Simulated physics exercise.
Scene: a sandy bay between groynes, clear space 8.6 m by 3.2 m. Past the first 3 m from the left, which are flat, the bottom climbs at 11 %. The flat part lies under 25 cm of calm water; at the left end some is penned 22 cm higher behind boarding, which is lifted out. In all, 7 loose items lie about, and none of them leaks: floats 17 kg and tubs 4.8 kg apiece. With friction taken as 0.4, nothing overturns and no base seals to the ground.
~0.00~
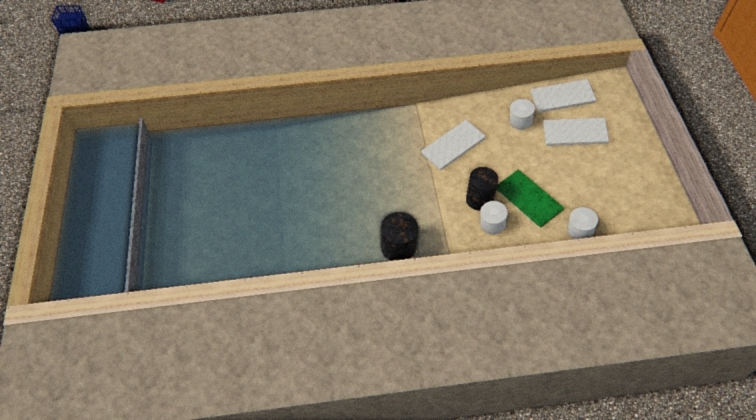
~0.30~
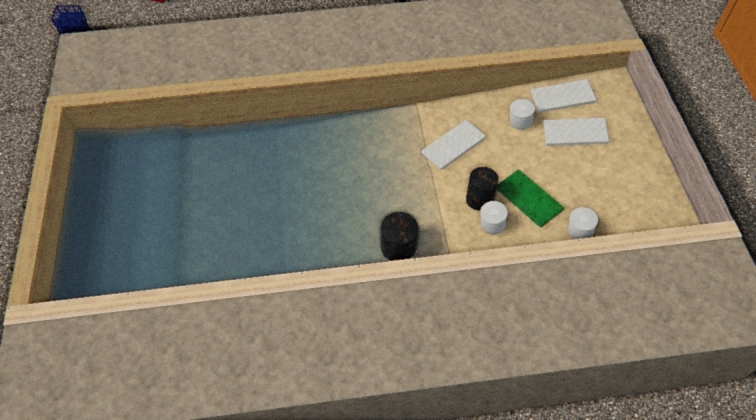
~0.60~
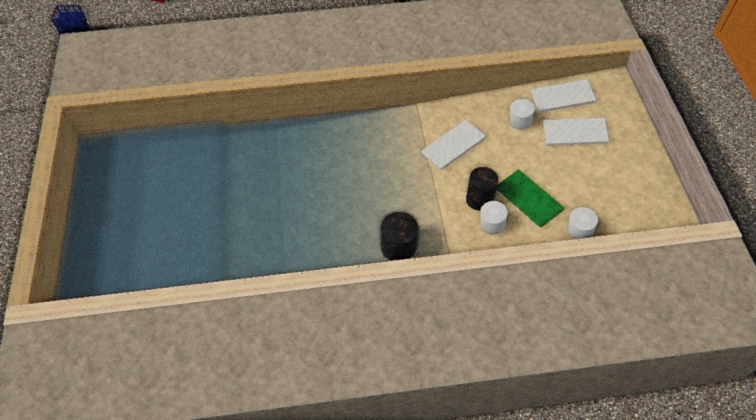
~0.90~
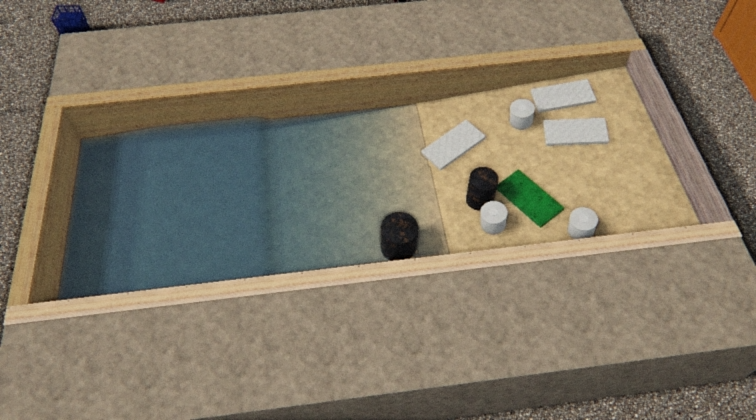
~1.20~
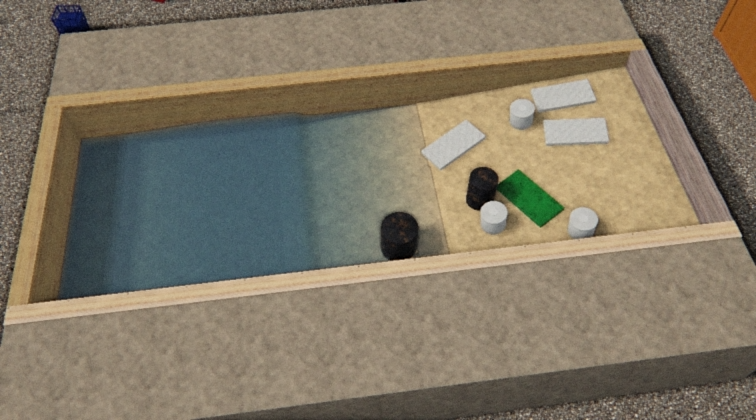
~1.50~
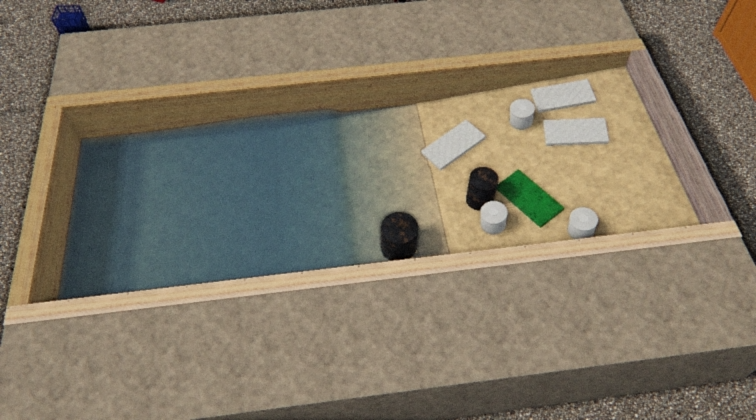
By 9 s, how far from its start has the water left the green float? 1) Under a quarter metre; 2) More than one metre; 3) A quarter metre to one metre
Under a quarter metre.
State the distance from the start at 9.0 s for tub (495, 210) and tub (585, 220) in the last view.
Shifts: 200 cm / 0 cm.
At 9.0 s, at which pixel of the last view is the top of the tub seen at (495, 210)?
I'd expect it somewhere around (353, 175).
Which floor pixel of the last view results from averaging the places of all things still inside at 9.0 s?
Near (478, 169).
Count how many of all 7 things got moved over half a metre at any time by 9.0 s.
Result: 3.
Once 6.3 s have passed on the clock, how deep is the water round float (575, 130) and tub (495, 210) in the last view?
Depth approx. 0 cm / 6 cm.
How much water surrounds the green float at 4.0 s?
Around 3 cm.
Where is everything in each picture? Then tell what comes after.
The first frame shows the green float at (530, 196), on the bottom; 16.4 m2 under water; 0 of 7 have shifted.
The second frame shows the green float at (530, 196), on the bottom; water covers 16.4 m2; 0 of 7 have shifted.
The third frame shows the green float at (530, 196) rests on the ground; 16.4 m2 under water; 0 of 7 have shifted.
The fourth frame shows the green float at (530, 196), on the bottom; water covers 16.4 m2; 0 of 7 have shifted.
The fifth frame shows the green float at (530, 196), on the bottom; water covers 16.4 m2; 0 of 7 have shifted.
The sixth frame shows the green float at (530, 196) rests on the ground; 16.4 m2 under water; 0 of 7 have shifted.
After 2.1 s the green float is near (530, 196), 0.0 m from its start, aground; 0 afloat.
After 4.0 s the green float is near (530, 196), 0.0 m from its start, aground; 3 afloat.
After 6.3 s the green float is near (530, 196), 0.0 m from its start, aground; 2 afloat.
After 9.0 s the green float is near (530, 196), 0.0 m from its start, aground; 2 afloat.
